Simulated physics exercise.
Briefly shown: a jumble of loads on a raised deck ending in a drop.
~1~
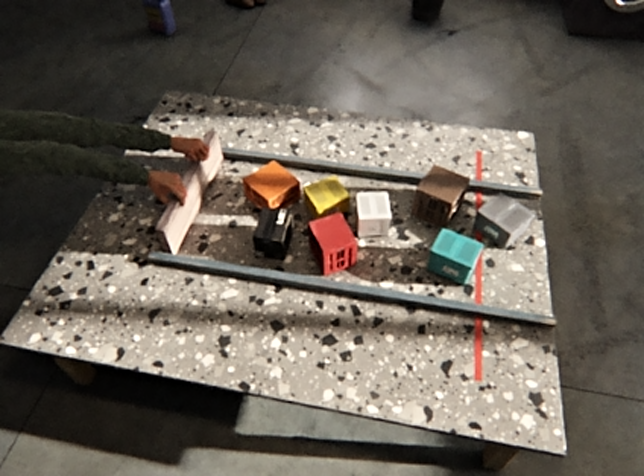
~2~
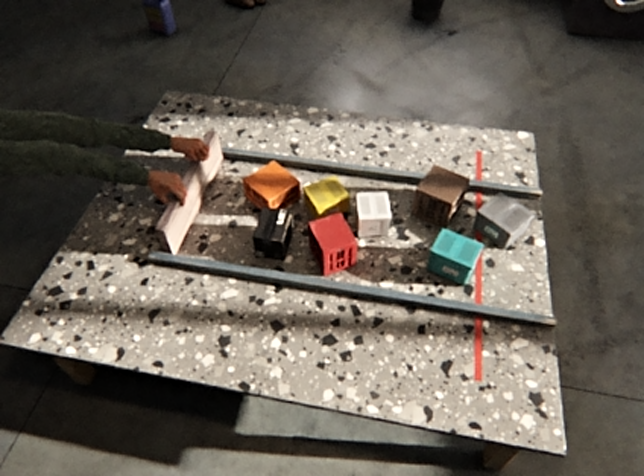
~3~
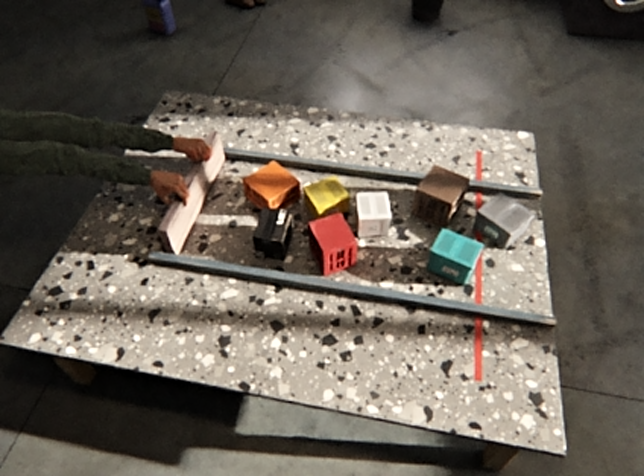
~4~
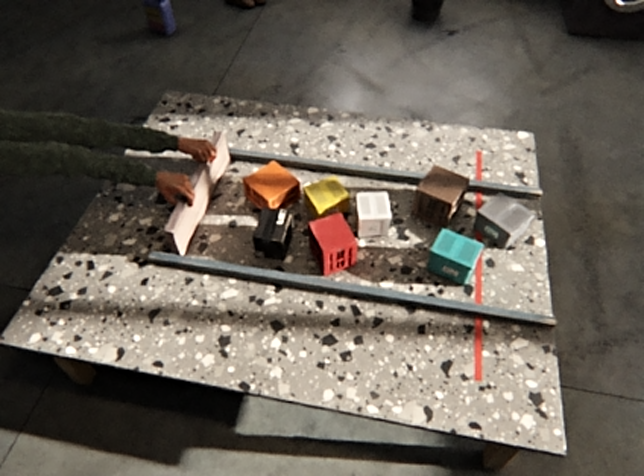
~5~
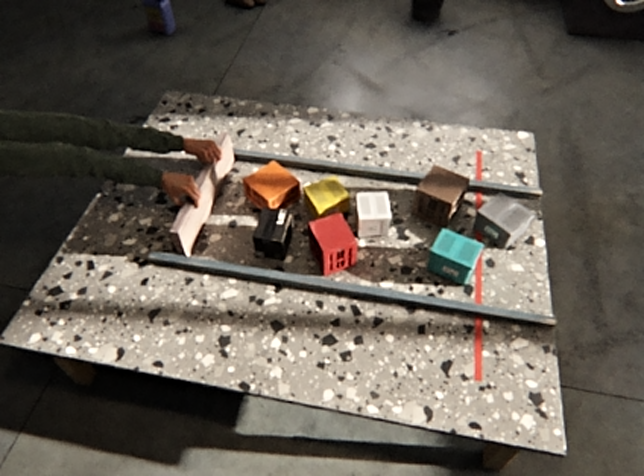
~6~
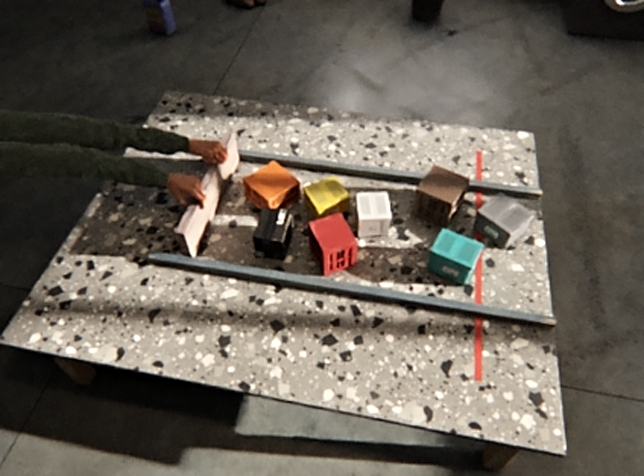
On a speckled stone-patterned platform above a dark floor, seen from above at an angle, two metal rails run lengthwise toward a red line at the right. Between them sit orange, yellow, black, red and white blocks, with brown, turquoise and grey ones near the line. Two sleeved arms at left slide a pale plank slightly rightward, while the blocks and camera stay still.
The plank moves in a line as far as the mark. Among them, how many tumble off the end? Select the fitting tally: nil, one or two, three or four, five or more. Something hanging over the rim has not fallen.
Tally: Three or four.
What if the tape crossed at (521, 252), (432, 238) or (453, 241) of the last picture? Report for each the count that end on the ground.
So, reaching the ground: 6, then 1, then 2.
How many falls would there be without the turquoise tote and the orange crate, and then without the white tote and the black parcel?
The counts would be 1 and 2.
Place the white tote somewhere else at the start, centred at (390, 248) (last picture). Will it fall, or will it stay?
Outcome for the white tote: It drops.
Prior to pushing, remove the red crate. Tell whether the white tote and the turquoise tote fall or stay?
Outcome: The white tote is safe, the turquoise tote is safe.
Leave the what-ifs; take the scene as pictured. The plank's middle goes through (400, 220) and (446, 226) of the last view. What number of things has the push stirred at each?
Respectively 8 and 8.
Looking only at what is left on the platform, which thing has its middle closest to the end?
It's the yellow tote that ends nearest.
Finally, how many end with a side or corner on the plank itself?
The count is 2.
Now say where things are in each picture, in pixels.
In the first frame, grey tote (502, 221); turquoise tote (454, 258); brown crate (440, 197); plank (193, 190); tape (479, 245).
In the second frame, turquoise tote (454, 258); orange crate (272, 189).
In the third frame, brown crate (440, 197); yellow tote (326, 200).
In the fourth frame, grey tote (502, 221); white tote (372, 215).
In the fifth frame, turquoise tote (454, 258); black parcel (274, 234).
In the sixth frame, grey tote (502, 221); turquoise tote (454, 258); brown crate (440, 197); plank (211, 192); tape (479, 245).
Soon after, none off yet; grey tote at rest near (502, 221); turquoise tote at rest near (454, 258); brown crate at rest near (440, 197).
At rest, the number that fall off is three or four; fallen, brown crate, turquoise tote and grey tote.
